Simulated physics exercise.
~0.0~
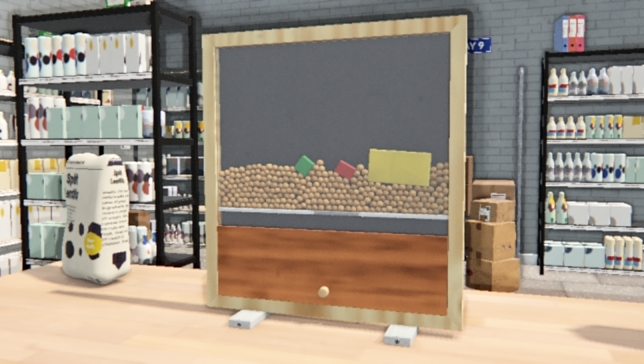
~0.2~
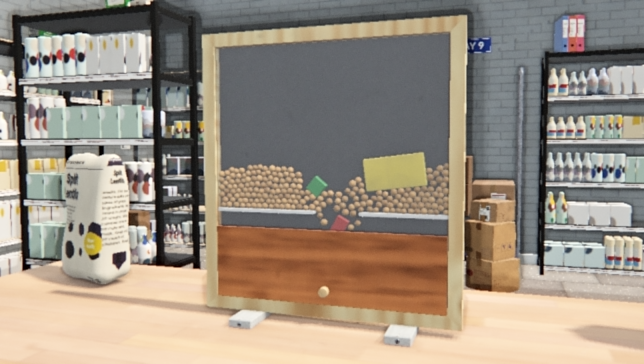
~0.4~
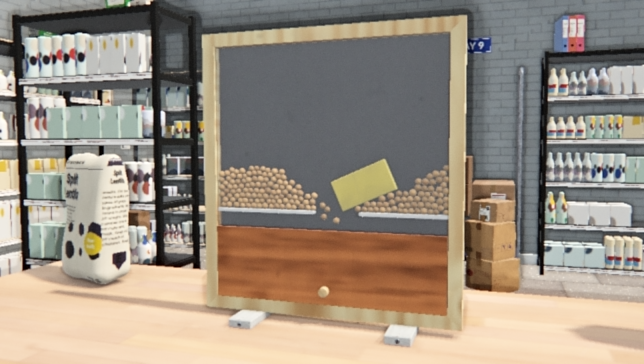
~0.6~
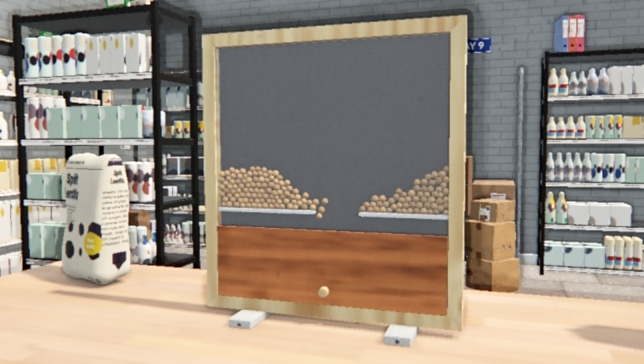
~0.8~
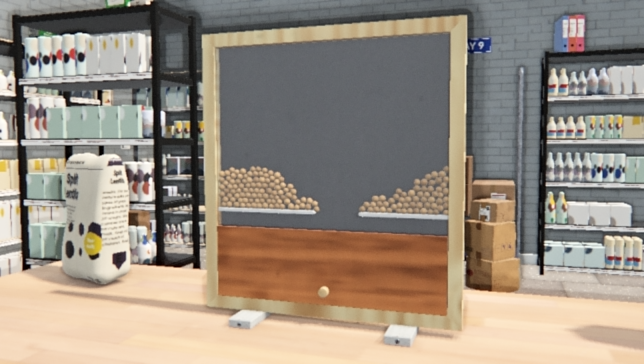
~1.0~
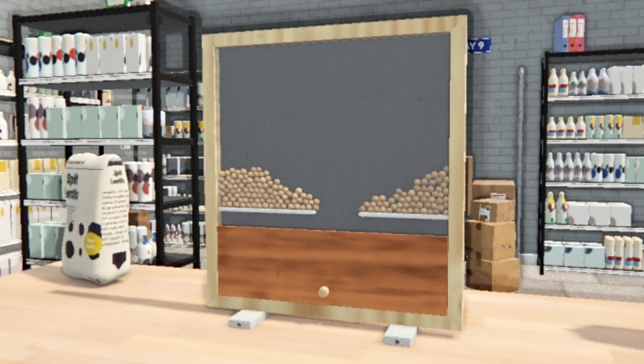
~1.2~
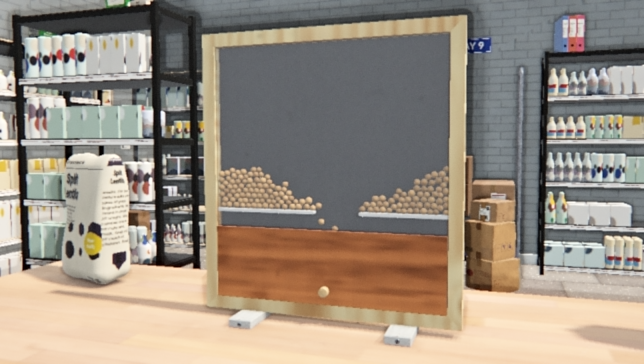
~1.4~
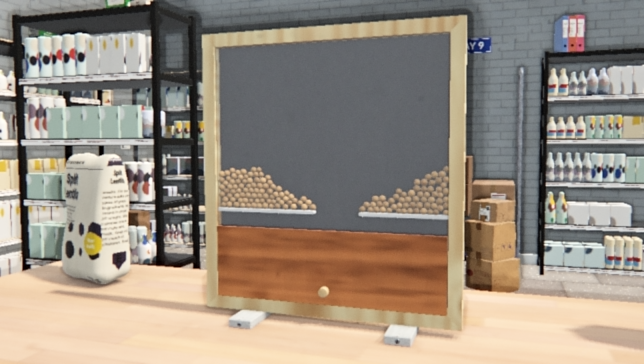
In the video, wooden beads in a flat windowed case pour through a gap opened in the floor, carrying down the red block, the green block and then the yellow block, until two sloping piles of beads remain on either side.
